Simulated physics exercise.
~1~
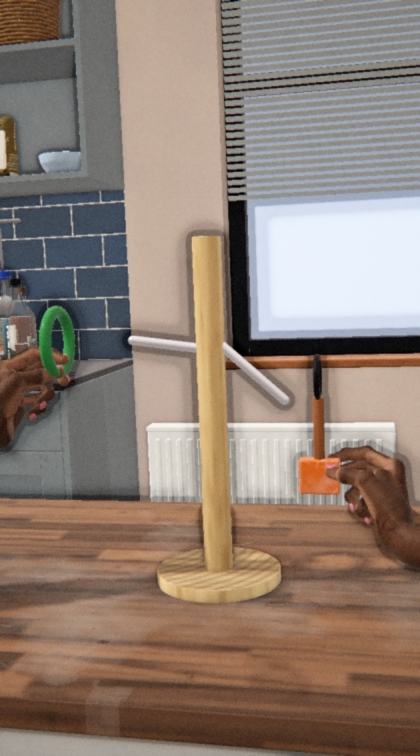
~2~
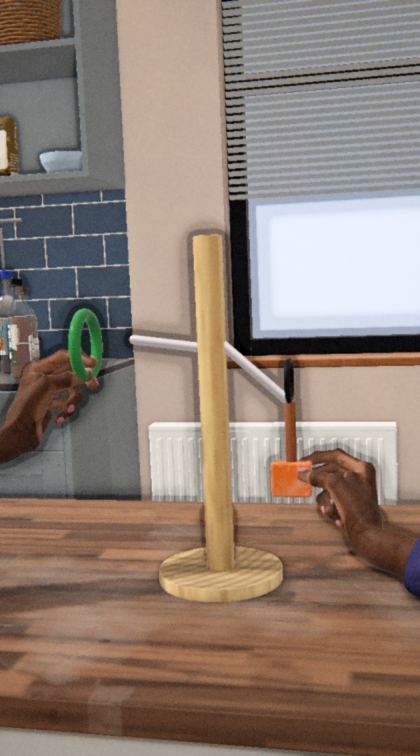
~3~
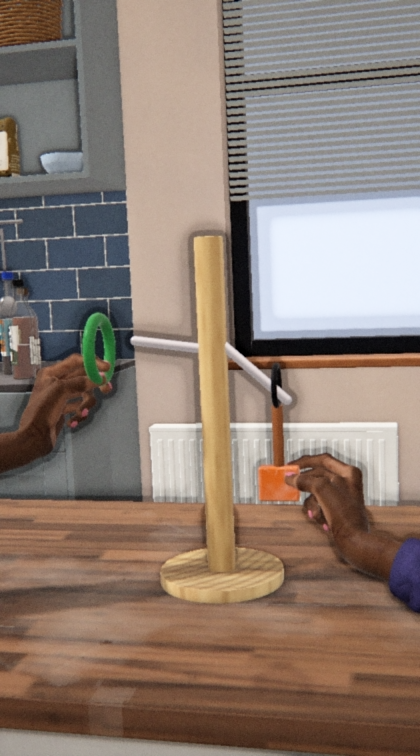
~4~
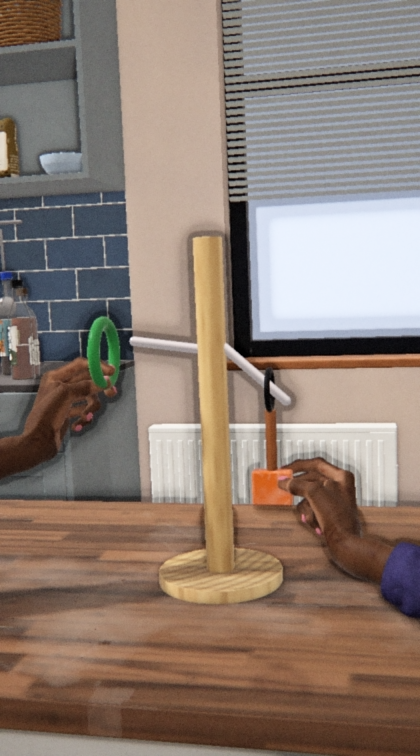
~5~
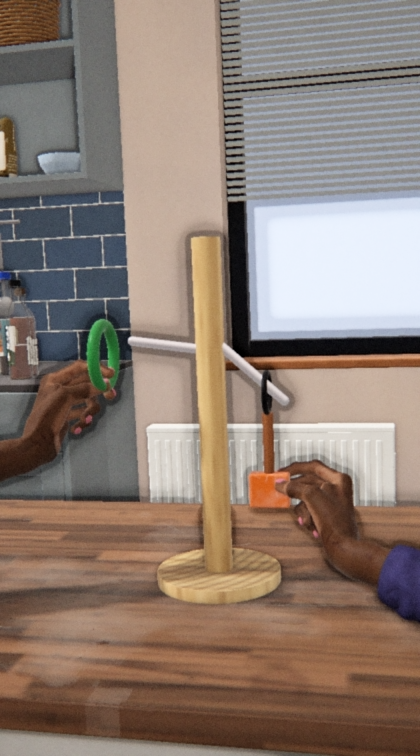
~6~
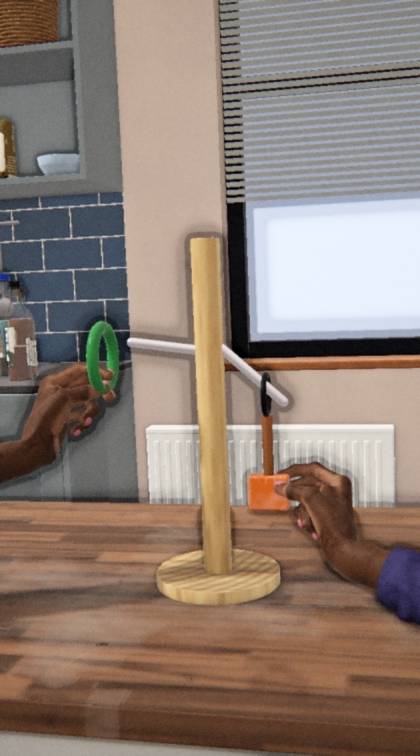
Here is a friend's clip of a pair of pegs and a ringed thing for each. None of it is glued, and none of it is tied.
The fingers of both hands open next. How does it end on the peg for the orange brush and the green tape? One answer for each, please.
The orange brush is going to go down; the green tape is going to go down.
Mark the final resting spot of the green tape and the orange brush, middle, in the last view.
The first finishes at (113, 542), while the second finishes at (403, 574).
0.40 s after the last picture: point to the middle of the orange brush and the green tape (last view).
Roughly (375, 540) and (113, 542).
Then, 0.16 s after the last picture, orange brush tipped 22° from how it was near (287, 486); green tape falling near (106, 412).
Then, 0.28 s after the last picture, orange brush down below near (329, 516); green tape down below near (113, 540).
Then, 0.40 s after the last picture, orange brush falling near (375, 540); green tape down below near (113, 542).
At rest, the orange brush slips down, near (403, 574); the green tape slips down, near (113, 542).
